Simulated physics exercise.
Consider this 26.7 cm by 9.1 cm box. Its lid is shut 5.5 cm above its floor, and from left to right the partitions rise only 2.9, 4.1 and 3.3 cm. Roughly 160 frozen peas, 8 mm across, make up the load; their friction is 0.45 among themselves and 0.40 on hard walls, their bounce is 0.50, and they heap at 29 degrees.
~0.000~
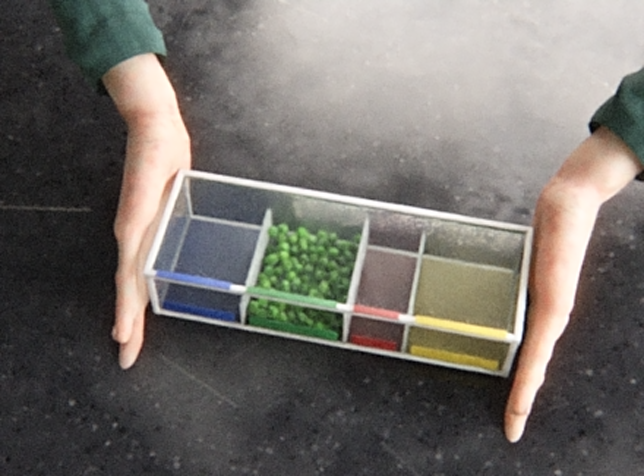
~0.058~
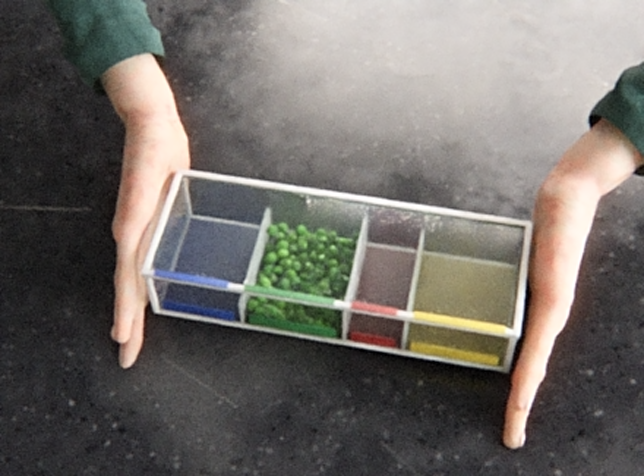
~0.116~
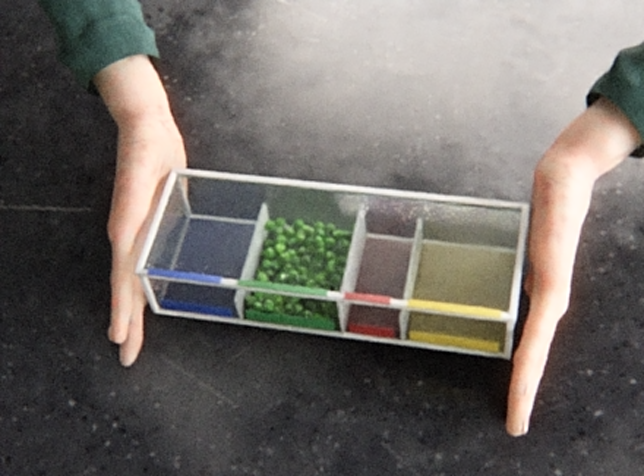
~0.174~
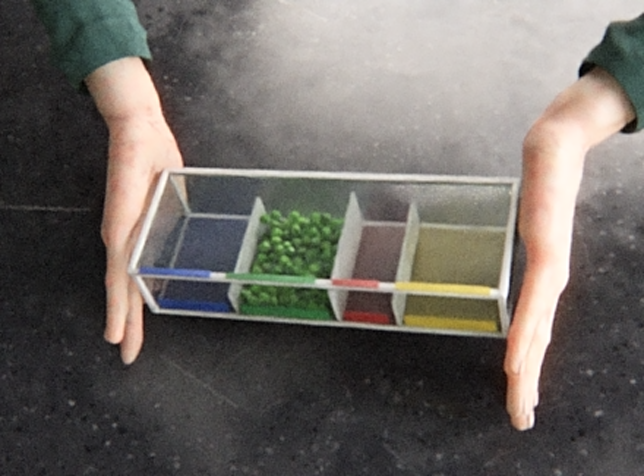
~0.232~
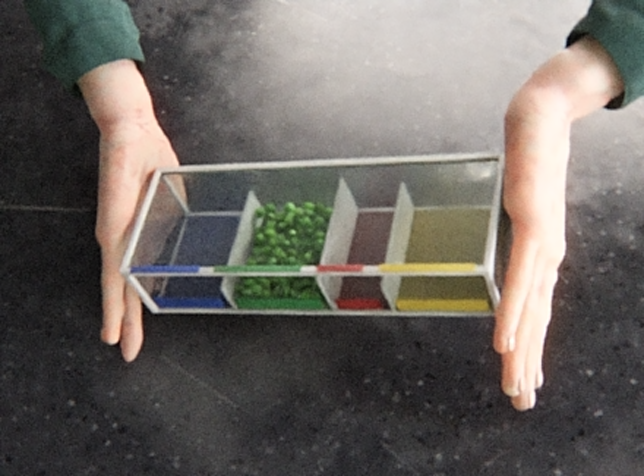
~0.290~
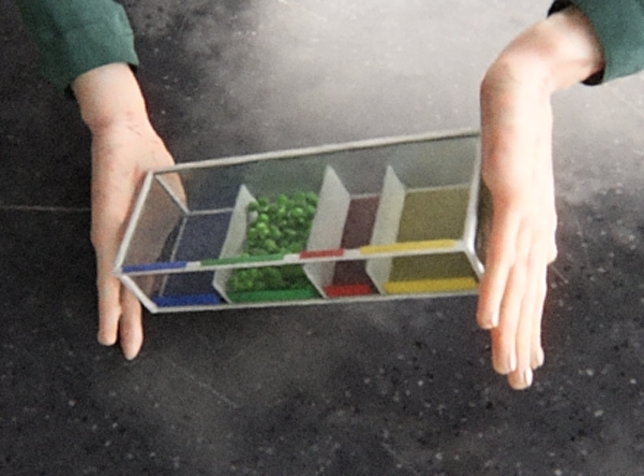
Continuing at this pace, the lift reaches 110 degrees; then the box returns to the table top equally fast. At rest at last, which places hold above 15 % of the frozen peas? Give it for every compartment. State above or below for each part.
Red: Fails to beat the threshold, blue: Beats the threshold, green: Fails to beat the threshold, yellow: Fails to beat the threshold.
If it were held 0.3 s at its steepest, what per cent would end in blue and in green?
Result - blue: 100 %, green: 0 %.
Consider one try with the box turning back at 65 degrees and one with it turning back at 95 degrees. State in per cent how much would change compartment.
First try: Around 10 %; second try: Around 75 %.
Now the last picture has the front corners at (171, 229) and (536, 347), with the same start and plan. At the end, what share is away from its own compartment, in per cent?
It comes to around 35 per cent in that case.
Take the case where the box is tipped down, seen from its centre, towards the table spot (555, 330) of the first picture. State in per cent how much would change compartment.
About 45 per cent.
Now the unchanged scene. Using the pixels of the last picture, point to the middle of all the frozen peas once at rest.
When it all comes to rest, the middle is near (200, 262).
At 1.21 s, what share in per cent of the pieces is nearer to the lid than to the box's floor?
Close to 90 in a hundred.
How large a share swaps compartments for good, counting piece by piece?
It works out to about 100 per cent.
After 1.21 s, tilt 109 degrees; blue 80 %, green 20 %.
After 1.83 s, tilt 47 degrees; blue 100 %.
After 2.49 s, tilt 0 degrees; blue 100 %.
By 3.2 s all is still; red 0 %, blue 100 %, green 0 %, yellow 0 %.
